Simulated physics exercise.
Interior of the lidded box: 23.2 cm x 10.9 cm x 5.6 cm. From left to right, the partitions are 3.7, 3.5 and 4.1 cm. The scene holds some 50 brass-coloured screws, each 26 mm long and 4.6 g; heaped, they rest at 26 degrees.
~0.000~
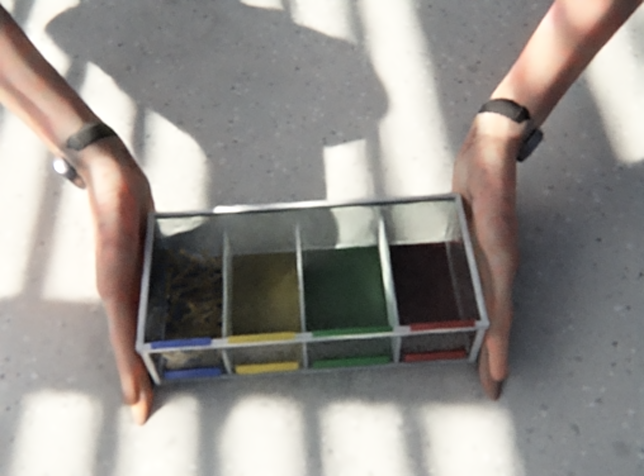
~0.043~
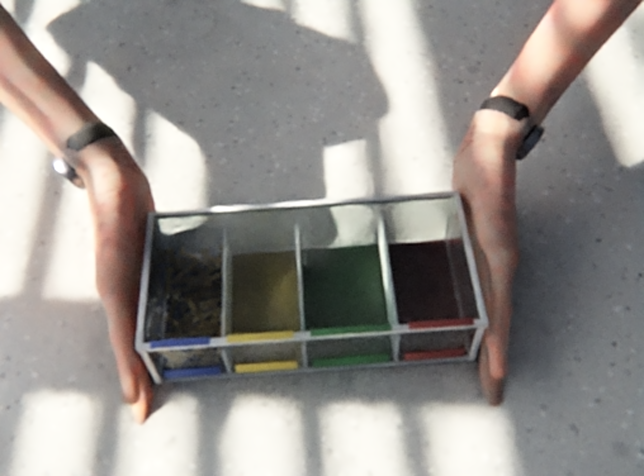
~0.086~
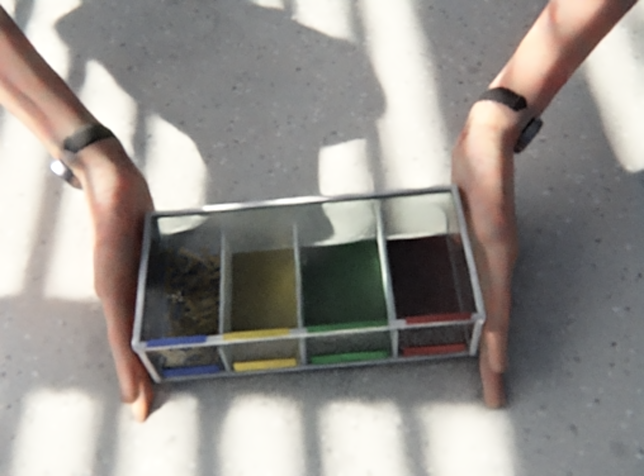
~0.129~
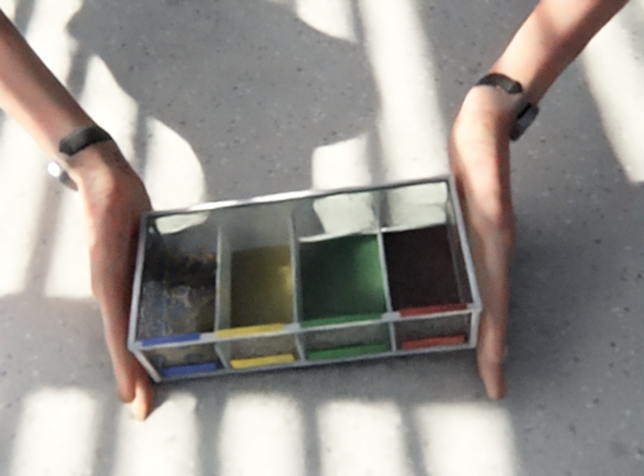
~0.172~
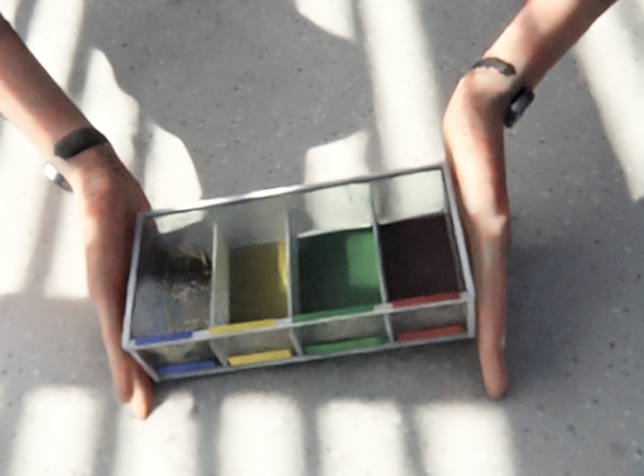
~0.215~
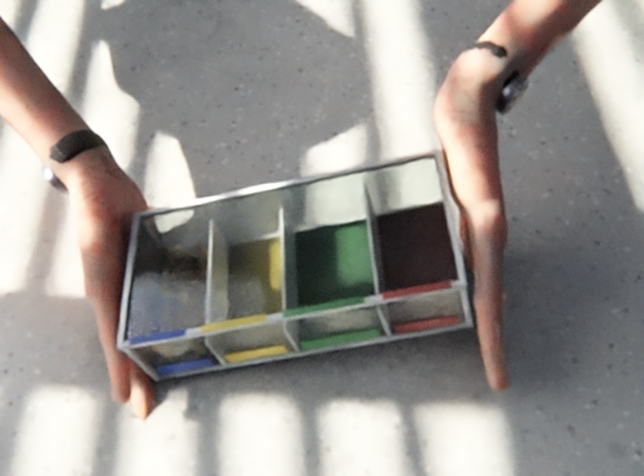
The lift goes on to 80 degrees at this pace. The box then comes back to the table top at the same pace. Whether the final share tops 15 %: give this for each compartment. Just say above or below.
Red below, blue above, green below, yellow below.
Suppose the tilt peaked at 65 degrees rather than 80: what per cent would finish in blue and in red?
Shares after the change: Blue 100, red 0, per cent.
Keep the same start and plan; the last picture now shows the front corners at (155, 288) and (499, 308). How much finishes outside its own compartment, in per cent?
My guess is close to 10 per cent.
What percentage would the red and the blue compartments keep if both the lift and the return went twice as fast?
Red = 0 %; blue = 100 %.
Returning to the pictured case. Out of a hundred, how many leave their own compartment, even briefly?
I'd put it at some 0 percent of the pieces.
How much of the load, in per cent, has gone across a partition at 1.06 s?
At that moment it's some 0 per cent.
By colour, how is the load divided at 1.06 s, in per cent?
Red 0, blue 100, green 0, yellow 0.
After 1.06 s, tilt 80 degrees; blue 100 %.
After 1.62 s, tilt 36 degrees; blue 100 %.
Then, at 2.24 s, tilt 0 degrees; blue 100 %.
At rest (2.5 s), red 0 %, blue 100 %, green 0 %, yellow 0 %.
